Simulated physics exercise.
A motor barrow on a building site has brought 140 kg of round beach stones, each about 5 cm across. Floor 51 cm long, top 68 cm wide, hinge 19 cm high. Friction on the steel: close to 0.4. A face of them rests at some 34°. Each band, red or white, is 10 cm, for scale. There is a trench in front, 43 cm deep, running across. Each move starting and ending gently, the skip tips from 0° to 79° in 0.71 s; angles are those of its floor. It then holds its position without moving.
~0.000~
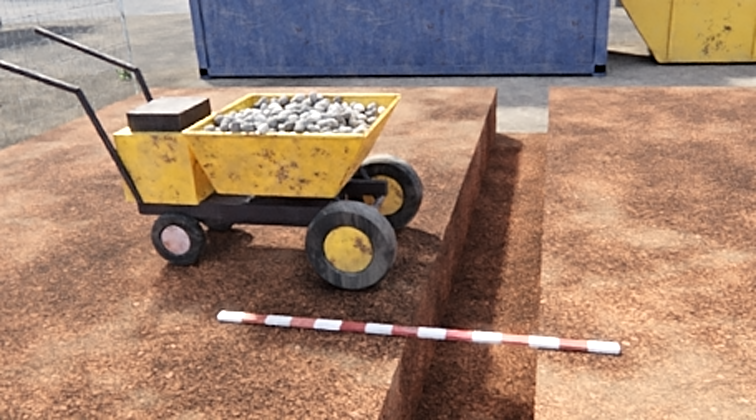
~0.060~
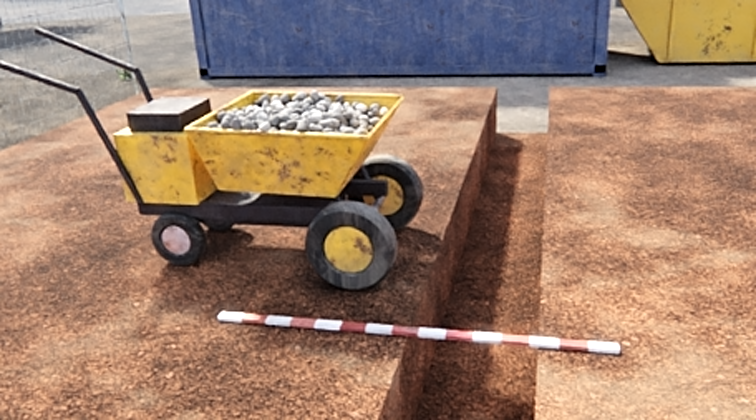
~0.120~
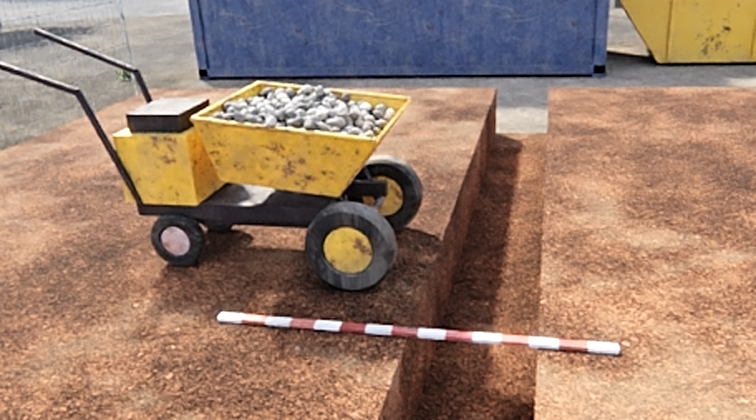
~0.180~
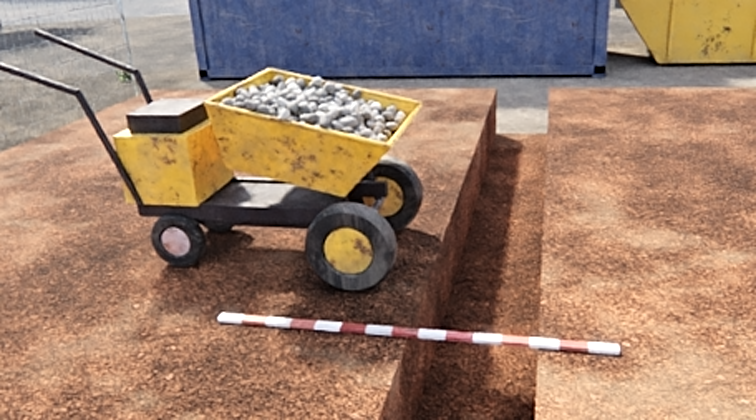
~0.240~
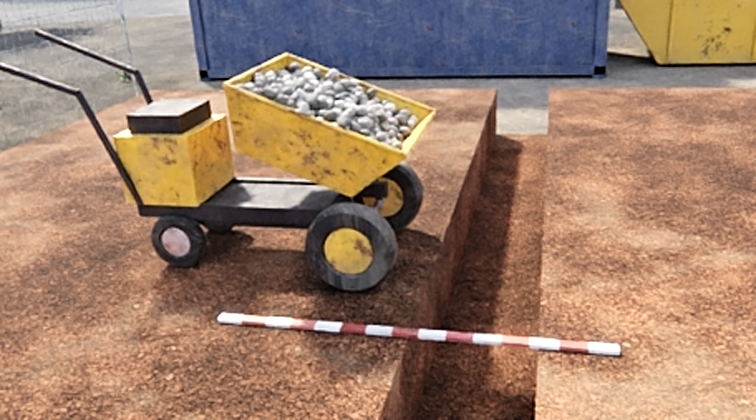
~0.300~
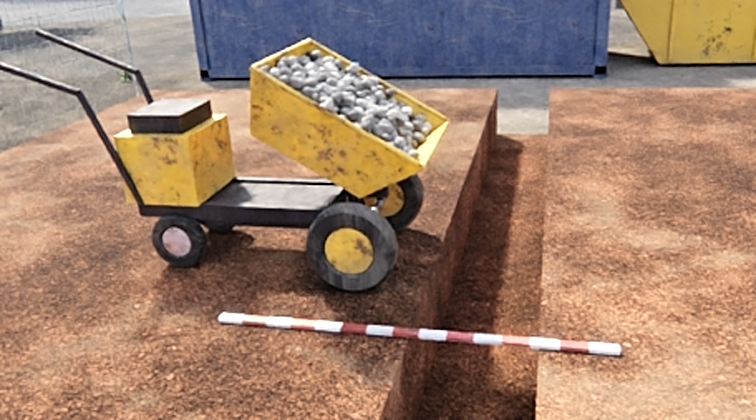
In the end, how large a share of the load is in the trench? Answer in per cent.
A share of roughly 59 %.
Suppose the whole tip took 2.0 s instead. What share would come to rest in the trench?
I'd put it at roughly 85 per cent.
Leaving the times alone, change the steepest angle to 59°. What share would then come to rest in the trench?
Then close to 45 per cent.
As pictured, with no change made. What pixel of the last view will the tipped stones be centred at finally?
Roughly at (530, 329).
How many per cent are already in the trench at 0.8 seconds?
By that moment, roughly 35 per cent of the load.
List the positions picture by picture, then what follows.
The first frame shows lip at (363, 137), floor tilted 0°, highest stones at (303, 107).
The second frame shows lip at (367, 138), floor tilted 2°, highest stones at (297, 105); the stones move at 0.4 m/s on average.
In the third frame, the skip is at 6°, its lip at (376, 141); the top of the load is at (276, 100); the stones move at 0.8 m/s on average.
In the fourth frame, the skip is at 13°, its lip at (390, 147); the top of the load is at (280, 89); the stones move at 1.1 m/s on average.
In the fifth frame, the skip is at 21°, its lip at (407, 156); the top of the load is at (284, 76); the stones move at 1.3 m/s on average.
In the sixth frame, the skip is at 30°, its lip at (424, 168); the top of the load is at (305, 63); the stones move at 1.4 m/s on average.
After 0.5 s the floor is at 66°; 100 % in the skip; the foremost stones are at (473, 186).
After 0.8 s the floor is at 79°; 46 % in the skip, 33 % in the trench, 21 % past the trench; the foremost stones are at (593, 250).
After 1.2 s the floor is at 79°; 8 % in the skip, 51 % in the trench, 41 % past the trench; the foremost stones are past the picture's edge.
After 3.1 s the floor is at 79°; 0 % in the skip, 59 % in the trench, 41 % past the trench; the foremost stones are past the picture's edge.
